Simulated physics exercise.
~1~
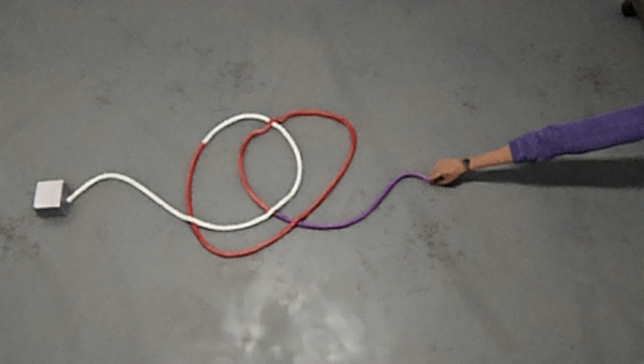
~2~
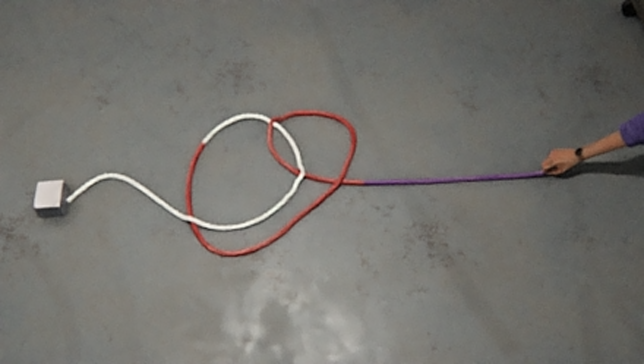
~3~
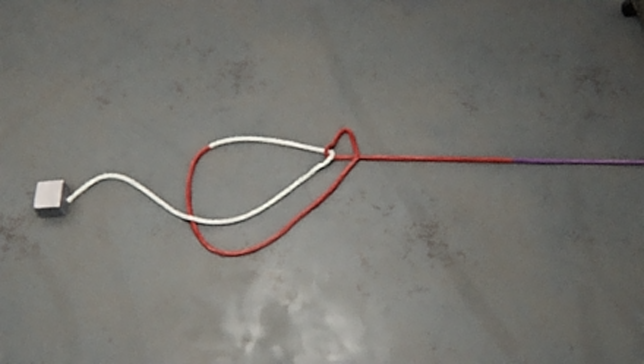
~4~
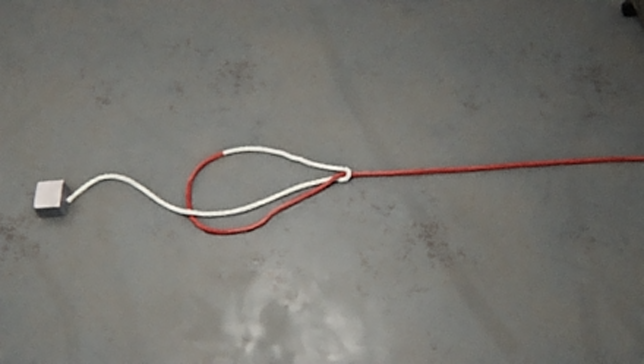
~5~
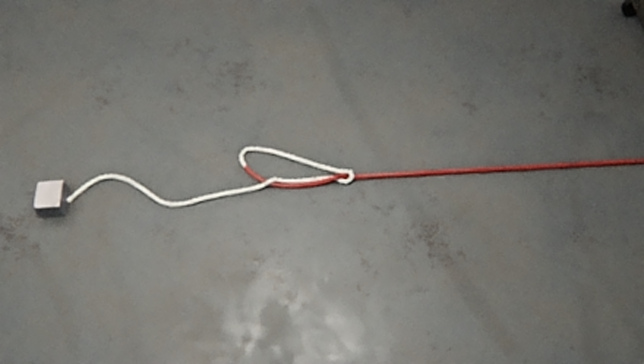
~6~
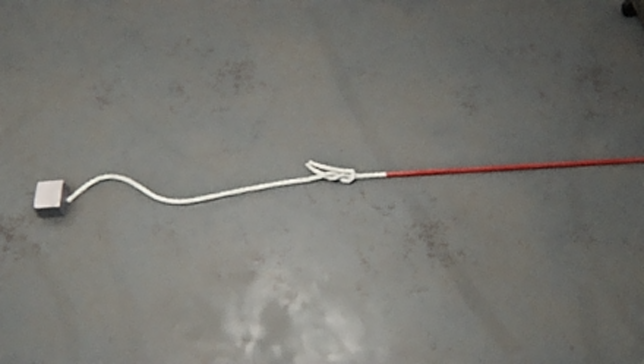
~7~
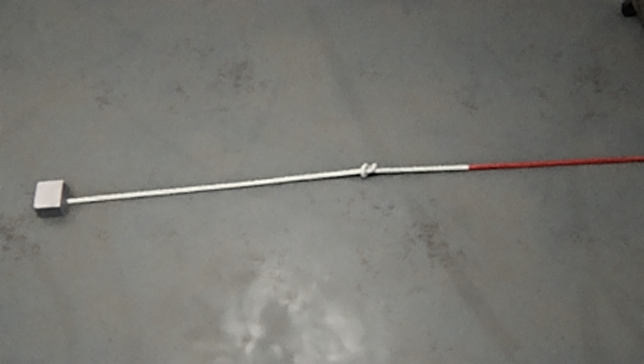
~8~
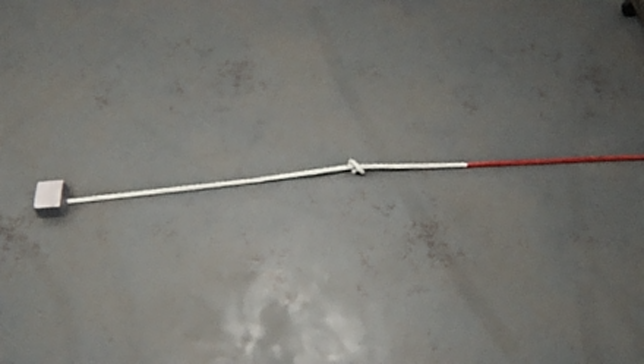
A rope of white, red and purple sections lies in overlapping loops on a grey workshop floor, its white end fixed to a small pale block at the left. A hand in a purple sleeve grips the purple end and draws it rightward, straightening that section before leaving view. The red section follows, and the loops narrow into a slim teardrop. The remaining loop shrinks into a small white tangle, then cinches tight. Finally the rope stretches nearly straight from the block, with a small knot in its white section.
